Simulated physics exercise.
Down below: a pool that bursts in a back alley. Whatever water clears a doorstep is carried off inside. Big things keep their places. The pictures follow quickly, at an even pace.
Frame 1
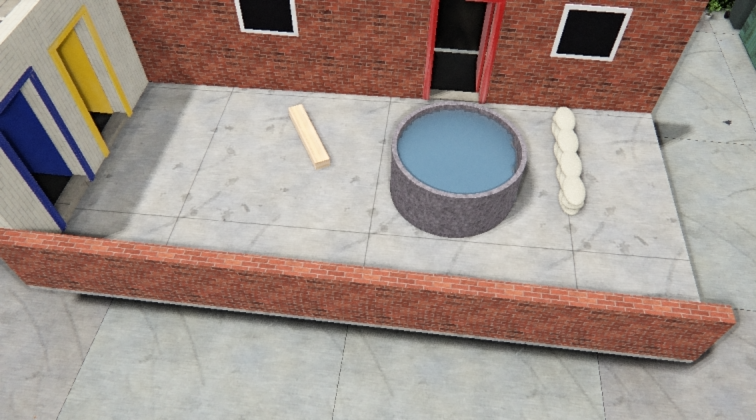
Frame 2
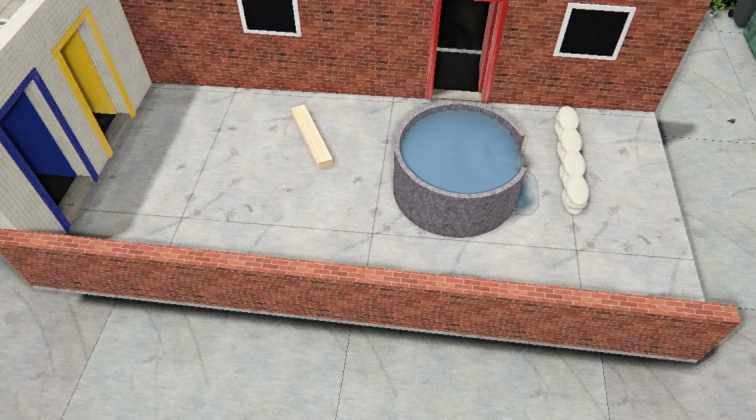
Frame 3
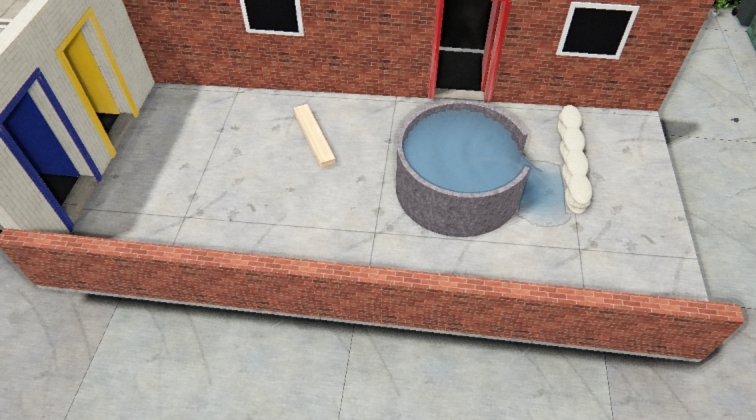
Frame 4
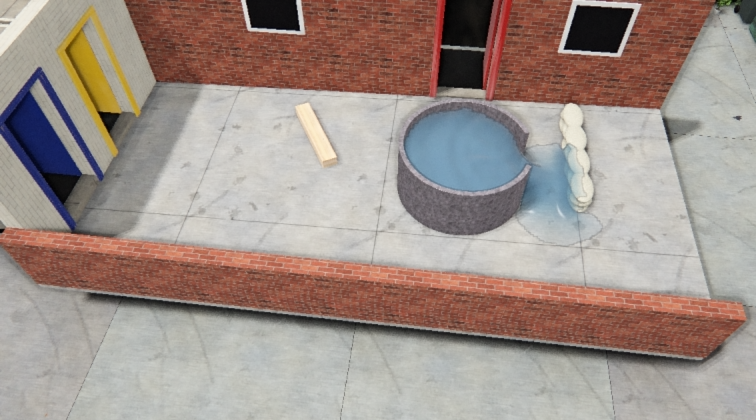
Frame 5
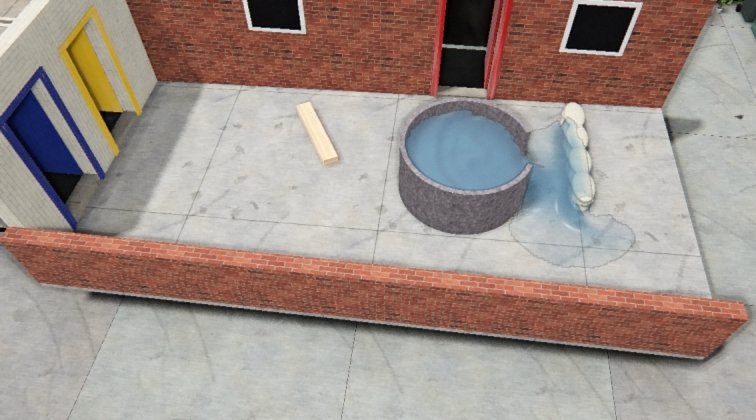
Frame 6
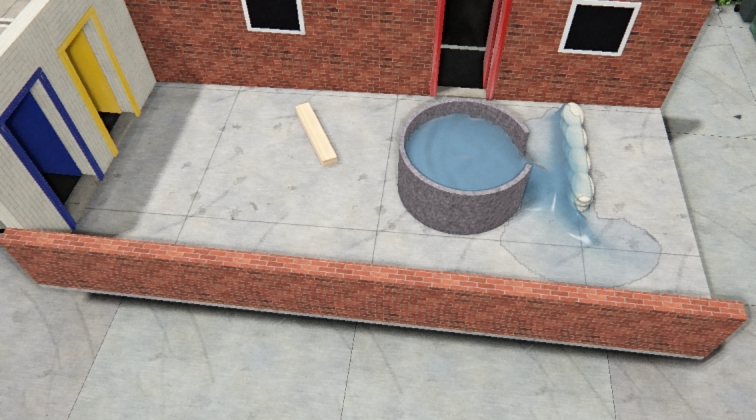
Round stone pool in a brick-walled alley breaking open on its right side, water pouring toward white sacks and spreading forward.
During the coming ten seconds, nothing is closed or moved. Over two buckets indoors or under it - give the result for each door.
One by one: The red door will be over the limit; the blue door will be within bounds; the yellow door will be within bounds.
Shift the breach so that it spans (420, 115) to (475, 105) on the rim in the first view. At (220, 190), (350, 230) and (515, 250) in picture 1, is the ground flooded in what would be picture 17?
In turn: Not flooded, free of water, no water.
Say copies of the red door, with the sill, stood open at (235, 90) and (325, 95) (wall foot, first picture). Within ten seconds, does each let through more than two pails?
In that order: Stays under, passes that mark.
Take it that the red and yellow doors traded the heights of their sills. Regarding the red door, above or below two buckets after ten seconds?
After the swap, the red one resists.
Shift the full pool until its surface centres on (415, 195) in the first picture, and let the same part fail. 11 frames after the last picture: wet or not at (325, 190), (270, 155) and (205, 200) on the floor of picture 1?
The three spots read left dry, left dry, left dry.
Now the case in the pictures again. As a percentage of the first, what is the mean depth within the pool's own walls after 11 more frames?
About 54 %.
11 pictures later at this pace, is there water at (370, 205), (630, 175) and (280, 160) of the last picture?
Point by point: Not yet wet, inundated, not yet wet.
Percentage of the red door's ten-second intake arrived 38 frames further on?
By then roughly 90 percent of the ten-second total is in.
A moment on, water covers 25 % of the floor; the red door wet at the sill, nothing in, the blue door not reached, the yellow door not reached.
Next, water covers 40 % of the floor; the red door under two buckets in, the blue door not reached, the yellow door not reached.
Then, water covers 50 % of the floor; the red door over two buckets in, the blue door not reached, the yellow door not reached.
Later, water covers 80 % of the floor; the red door over two buckets in, the blue door not reached, the yellow door wet at the sill, nothing in.
In the end, water covers 80 % of the floor; the red door over two buckets in, the blue door wet at the sill, nothing in, the yellow door wet at the sill, nothing in.
